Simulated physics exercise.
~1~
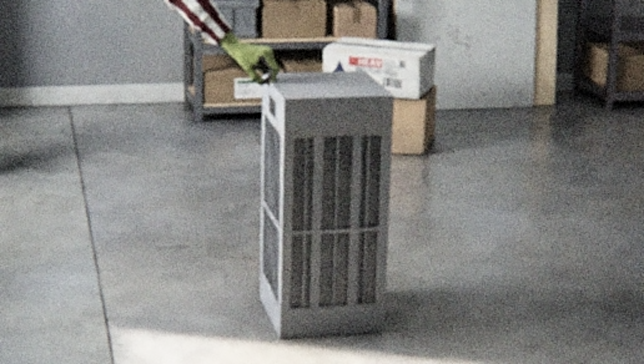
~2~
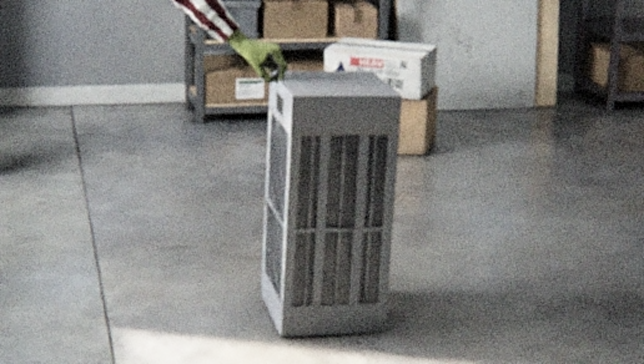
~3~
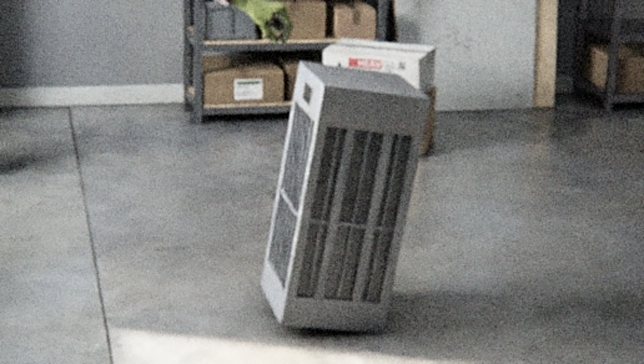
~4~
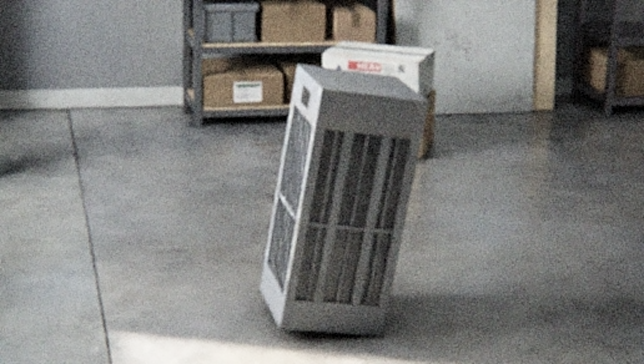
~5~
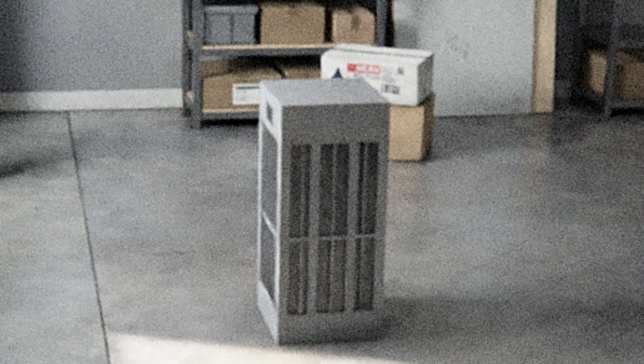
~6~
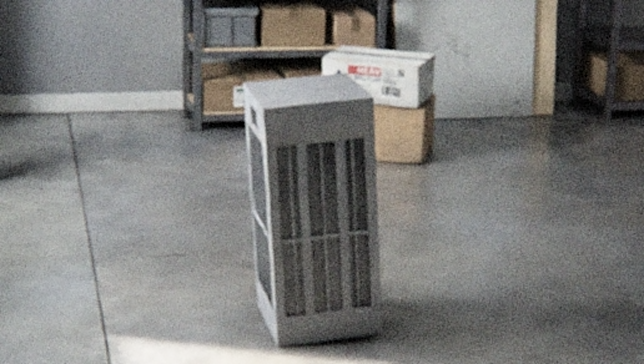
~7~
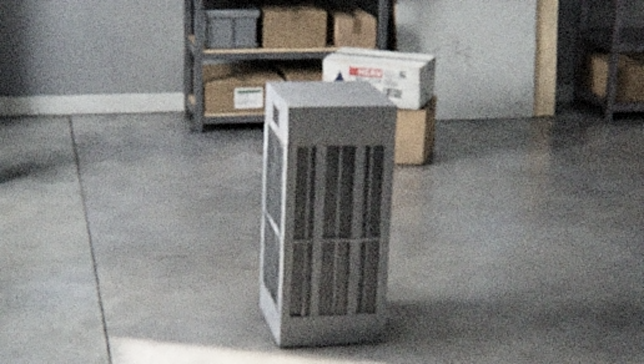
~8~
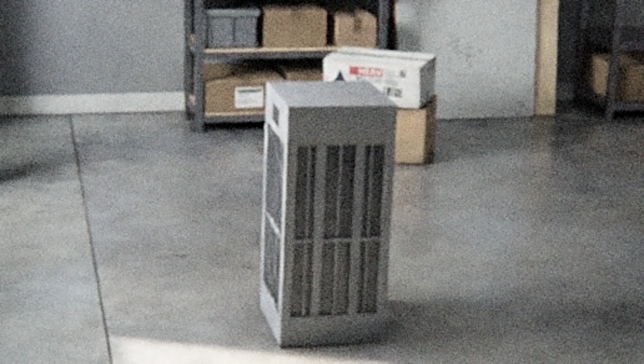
In a storage room, a gloved hand tips a tall grey crate, which rocks back upright.
